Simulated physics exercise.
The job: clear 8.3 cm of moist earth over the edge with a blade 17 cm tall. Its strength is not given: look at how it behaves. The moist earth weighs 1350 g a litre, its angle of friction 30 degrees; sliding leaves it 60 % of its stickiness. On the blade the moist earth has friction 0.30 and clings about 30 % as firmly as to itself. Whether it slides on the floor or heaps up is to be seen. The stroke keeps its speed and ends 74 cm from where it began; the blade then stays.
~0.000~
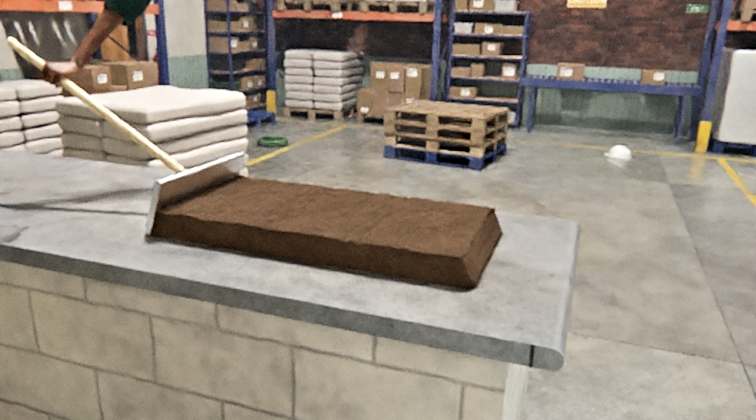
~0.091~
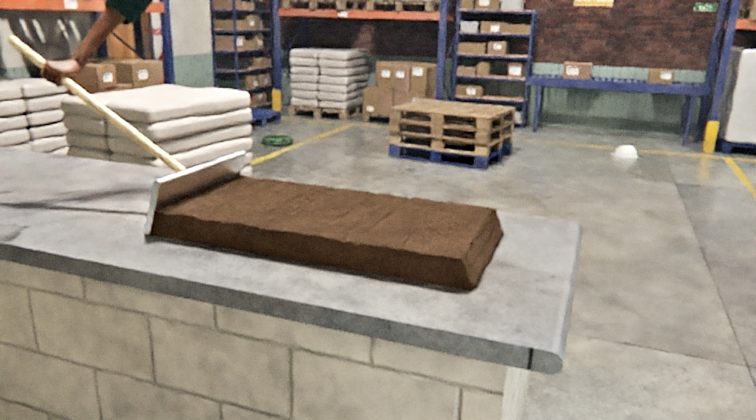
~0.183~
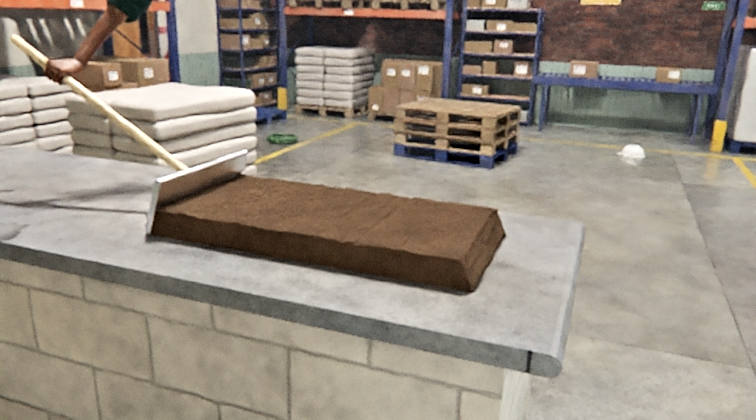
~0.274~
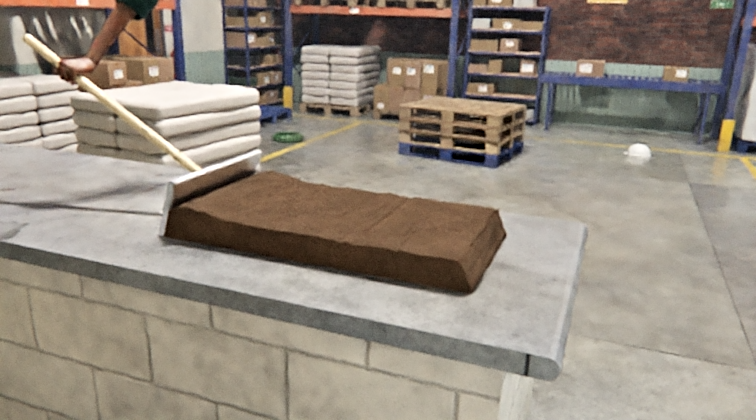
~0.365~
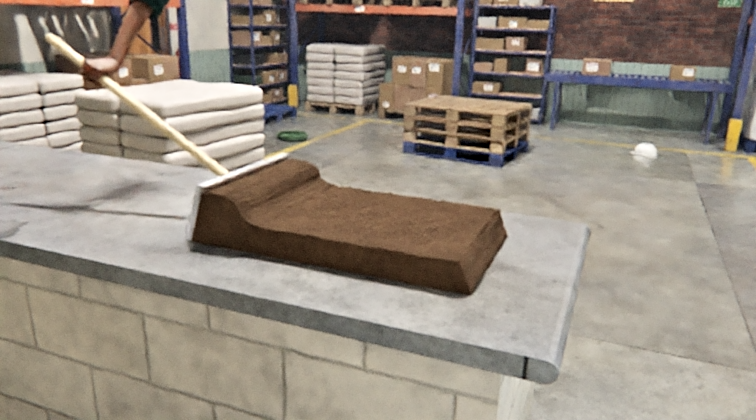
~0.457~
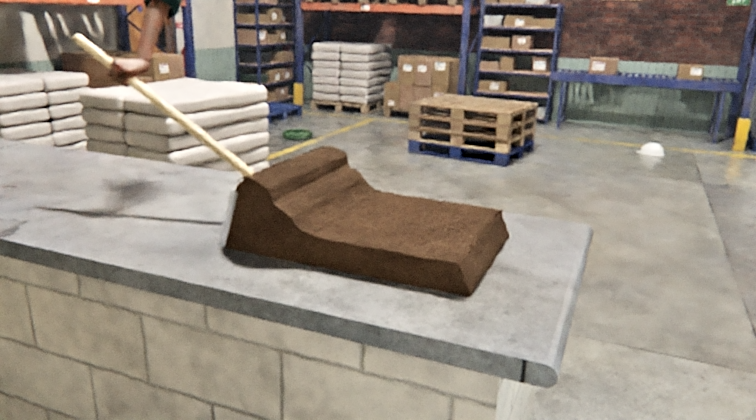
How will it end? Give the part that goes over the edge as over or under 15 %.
It comes out under 15 %.
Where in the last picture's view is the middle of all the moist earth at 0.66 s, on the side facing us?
At about (377, 247).
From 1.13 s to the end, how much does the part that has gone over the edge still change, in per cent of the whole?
Near 1 %.
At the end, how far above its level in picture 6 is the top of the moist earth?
Some 4 cm.
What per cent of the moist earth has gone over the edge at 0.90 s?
Near 0 %.
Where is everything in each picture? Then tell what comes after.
In the first picture, foot of the blade at (150, 236), not yet moved; foremost bit of the moist earth at (472, 288), piled 8.1 cm high.
In the second picture, foot of the blade at (149, 235), not yet moved; foremost bit of the moist earth at (472, 290), piled 8.1 cm high.
In the third picture, foot of the blade at (150, 235), moved 5 mm; foremost bit of the moist earth at (471, 291), piled 8.1 cm high.
In the fourth picture, foot of the blade at (163, 236), moved 6.0 cm; foremost bit of the moist earth at (470, 293), piled 10 cm high.
In the fifth picture, foot of the blade at (191, 241), moved 17 cm; foremost bit of the moist earth at (469, 294), piled 16 cm high.
In the sixth picture, foot of the blade at (225, 248), moved 29 cm; foremost bit of the moist earth at (468, 296), piled 22 cm high.
After 0.66 s, 0 % has gone over the edge.
After 0.90 s, 0 % has gone over the edge.
After 1.13 s, 5 % has gone over the edge and 2 % has spilled back over the blade.
After 1.37 s, 7 % has gone over the edge and 2 % has spilled back over the blade.
After 1.54 s, 7 % has gone over the edge and 2 % has spilled back over the blade.
